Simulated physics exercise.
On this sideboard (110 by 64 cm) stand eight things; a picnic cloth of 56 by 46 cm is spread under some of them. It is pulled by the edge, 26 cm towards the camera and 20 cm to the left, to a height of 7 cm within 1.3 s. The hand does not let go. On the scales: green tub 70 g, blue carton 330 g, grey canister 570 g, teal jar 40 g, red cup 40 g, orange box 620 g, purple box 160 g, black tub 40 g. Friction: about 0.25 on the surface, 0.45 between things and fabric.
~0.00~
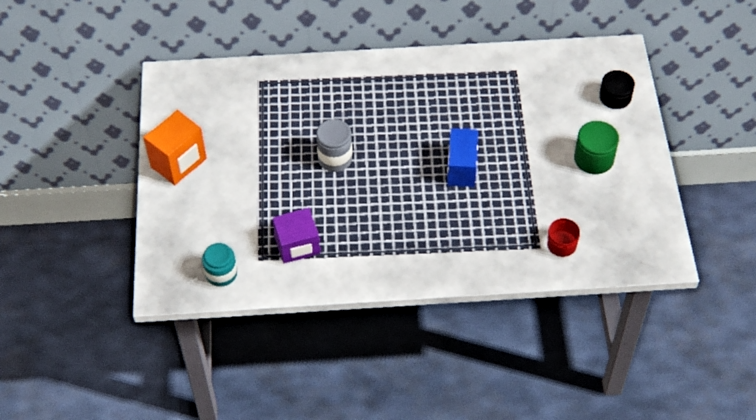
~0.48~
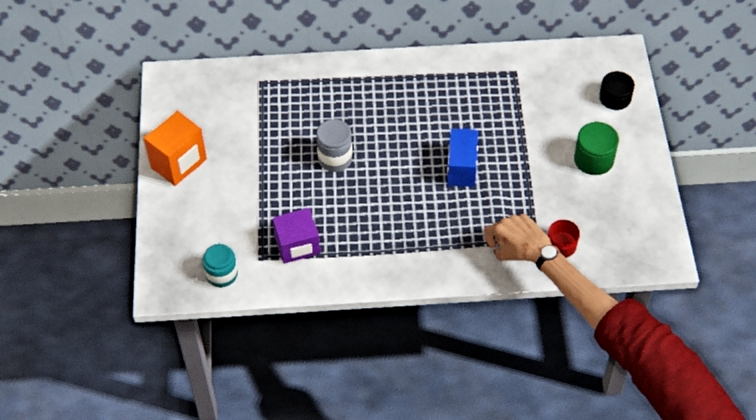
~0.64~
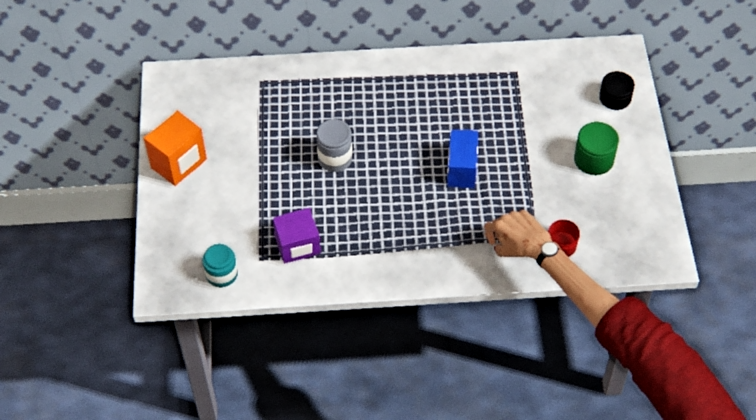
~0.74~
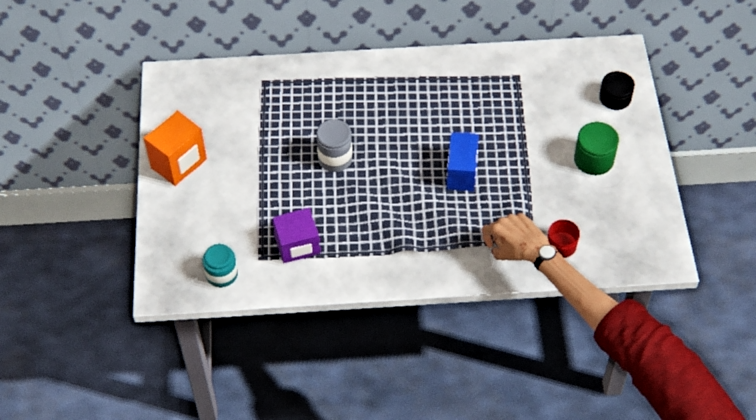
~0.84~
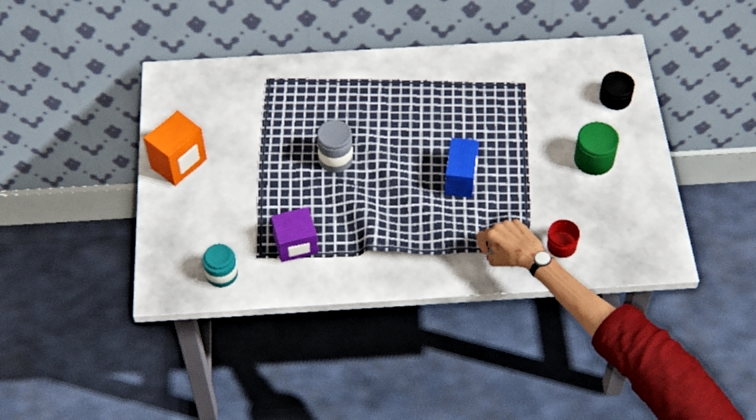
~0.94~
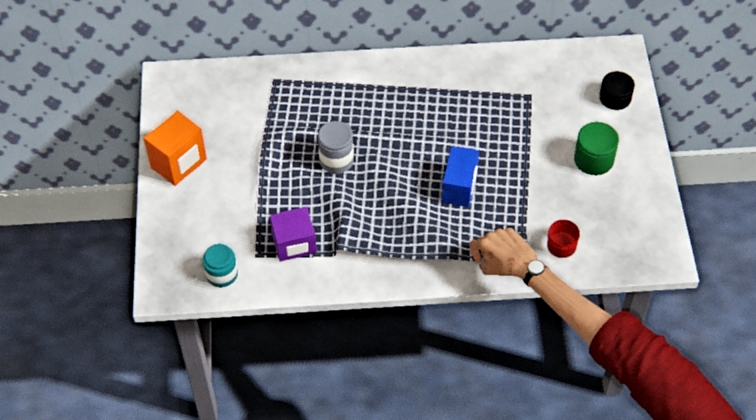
A white sideboard against a blue patterned wall is seen from above at a steady angle. A dark checked cloth lies under a grey canister, blue carton and purple box, with an orange box and teal jar to the left and black tub, green tub and red cup to the right. A red-sleeved arm enters from the right, grips the cloth's front edge and drags it slightly, wrinkling it and shifting the carton forward.
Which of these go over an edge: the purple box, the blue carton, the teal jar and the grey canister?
The purple box keeps to the top, the blue carton drops off, the teal jar keeps to the top, the grey canister stays on.
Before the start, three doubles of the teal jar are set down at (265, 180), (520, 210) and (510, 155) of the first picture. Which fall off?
In turn: Remains, drops off, drops off.
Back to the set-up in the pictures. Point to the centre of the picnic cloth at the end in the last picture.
Near (395, 281).
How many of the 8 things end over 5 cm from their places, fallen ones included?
2 of them.
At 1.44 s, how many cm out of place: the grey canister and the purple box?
About: Grey canister 10 cm, purple box 2 cm.
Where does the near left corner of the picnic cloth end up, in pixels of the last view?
At about (252, 228).
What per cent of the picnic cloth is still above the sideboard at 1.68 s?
Some 80 per cent of it.
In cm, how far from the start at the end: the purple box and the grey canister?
Purple box 2 cm, grey canister 25 cm.
After 1.2 s, 100 % of the picnic cloth is still over the top; blue carton 12 cm off its start, grey canister 4 cm off its start, purple box 2 cm off its start.
After 1.4 s, 90 % of the picnic cloth is still over the top; blue carton 22 cm off its start, grey canister 10 cm off its start, purple box 2 cm off its start.
After 1.7 s, 80 % of the picnic cloth is still over the top; blue carton 30 cm off its start at (452, 275), grey canister 16 cm off its start at (377, 187), purple box 4 cm off its start at (278, 231).
After 1.9 s, 65 % of the picnic cloth is still over the top; blue carton over the edge, grey canister 21 cm off its start, purple box 4 cm off its start.
After 3.5 s, 55 % of the picnic cloth is still over the top; blue carton over the edge, grey canister 25 cm off its start at (385, 225), purple box 3 cm off its start at (281, 227), teal jar 0 cm off its start at (218, 255).
